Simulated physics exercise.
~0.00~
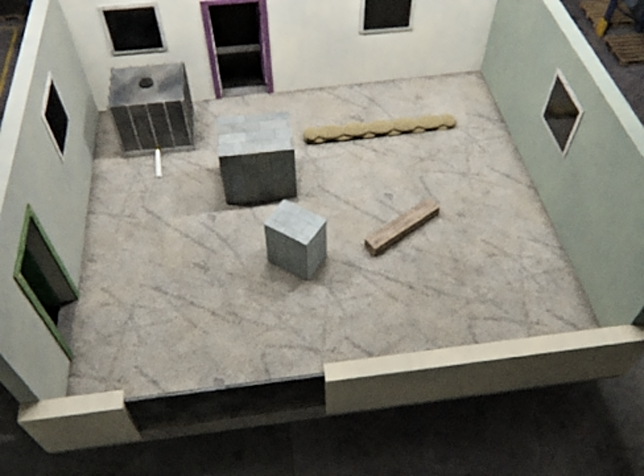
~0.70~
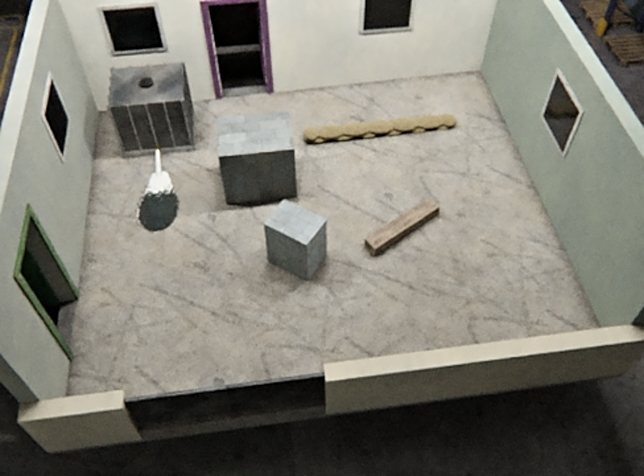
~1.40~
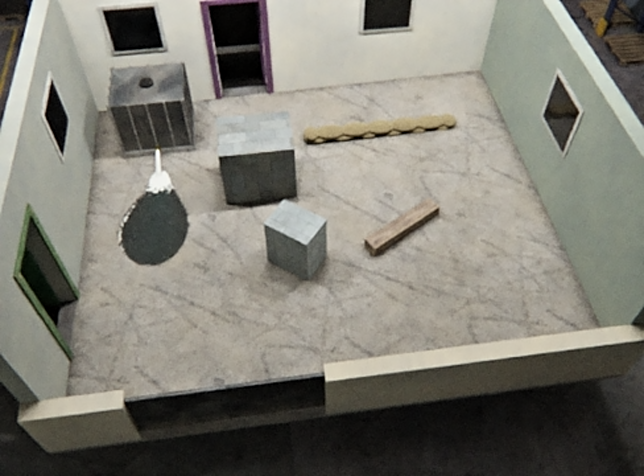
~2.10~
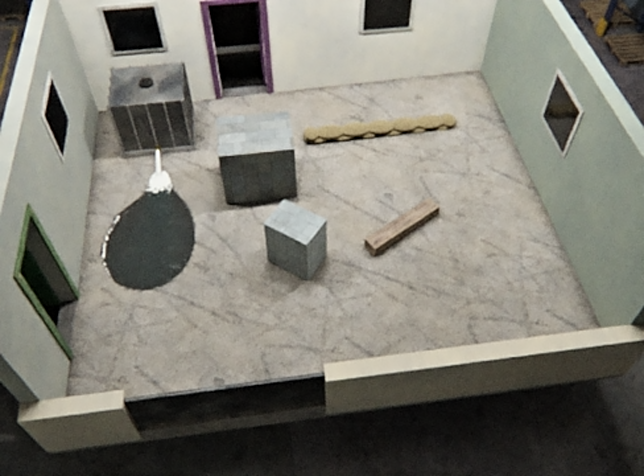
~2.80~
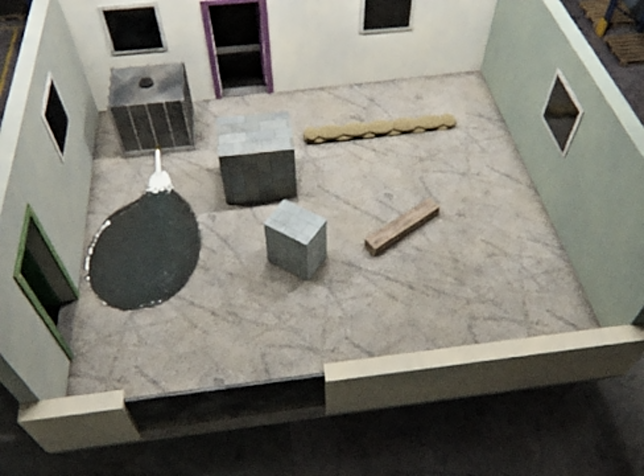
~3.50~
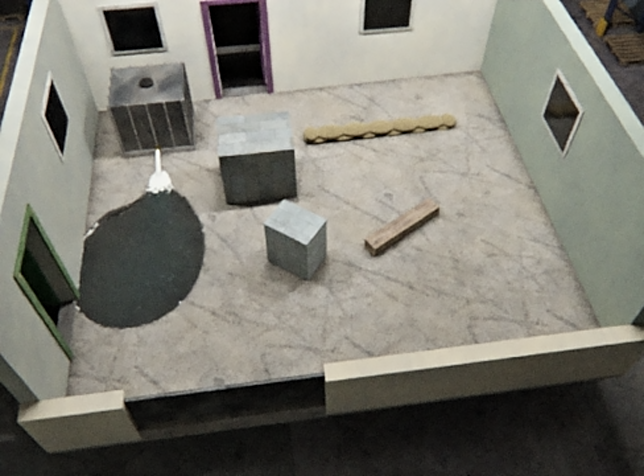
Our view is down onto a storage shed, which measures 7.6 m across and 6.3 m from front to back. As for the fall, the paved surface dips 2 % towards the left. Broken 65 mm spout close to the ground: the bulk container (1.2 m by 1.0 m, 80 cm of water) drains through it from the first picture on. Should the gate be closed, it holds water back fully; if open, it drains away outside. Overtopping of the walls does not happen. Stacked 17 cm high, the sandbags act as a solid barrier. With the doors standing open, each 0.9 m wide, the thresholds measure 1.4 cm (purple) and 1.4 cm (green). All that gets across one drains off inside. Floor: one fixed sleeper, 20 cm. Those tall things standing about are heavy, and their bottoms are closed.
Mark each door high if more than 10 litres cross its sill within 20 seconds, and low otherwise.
Purple door - low. Green door - high.
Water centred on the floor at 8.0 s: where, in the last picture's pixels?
Centre of the water: Close to (122, 289).
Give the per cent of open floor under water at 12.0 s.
Near 15 per cent is wet.
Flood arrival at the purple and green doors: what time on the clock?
Front arrival - purple not within the 20 s, green 4.0 seconds.
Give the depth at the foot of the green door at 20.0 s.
The depth there is around 3.5 cm.
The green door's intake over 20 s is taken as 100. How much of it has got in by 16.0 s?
Roughly 55 percent.
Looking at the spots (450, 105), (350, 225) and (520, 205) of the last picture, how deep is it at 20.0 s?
Depths: About 0.0, 0.0, 0.0 cm.
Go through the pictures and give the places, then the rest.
In the first picture, the jet has just started at (158, 159); the ground is still dry.
The second picture shows the jet leaves at (158, 159); the sheet reaches (163, 229), 1.8 m away, and wets 0.5 m2.
The third picture shows from the spout at (158, 159) the water has spread over 1.3 m2; its tip is at (143, 263), and it is 0.9 cm deep on average.
The fourth picture shows from the spout at (158, 159) the water has spread over 2.0 m2; its tip is at (142, 288), and it is 0.9 cm deep on average.
The fifth picture shows from the spout at (158, 159) the water has spread over 2.8 m2; its tip is at (121, 307), and it is 0.9 cm deep on average.
The sixth picture shows the jet leaves at (158, 159); the sheet reaches (116, 325), 3.6 m away, and wets 3.5 m2.
After 5.0 s water covers 10 % of the floor and is deepest (2 cm) near (164, 179); purple door not reached, green door 2 cm at the sill, 0 L in.
After 8.0 s water covers 15 % of the floor and is deepest (3 cm) near (64, 425); purple door not reached, green door 2.7 cm at the sill, 3 L in.
After 12.0 s water covers 15 % of the floor and is deepest (4 cm) near (64, 425); purple door not reached, green door 3 cm at the sill, 11 L in.
After 16.0 s water covers 20 % of the floor and is deepest (4 cm) near (64, 425); purple door not reached, green door 3.4 cm at the sill, 23 L in.
After 20.0 s water covers 20 % of the floor and is deepest (4 cm) near (65, 412); purple door not reached, green door 3.6 cm at the sill, 40 L in.
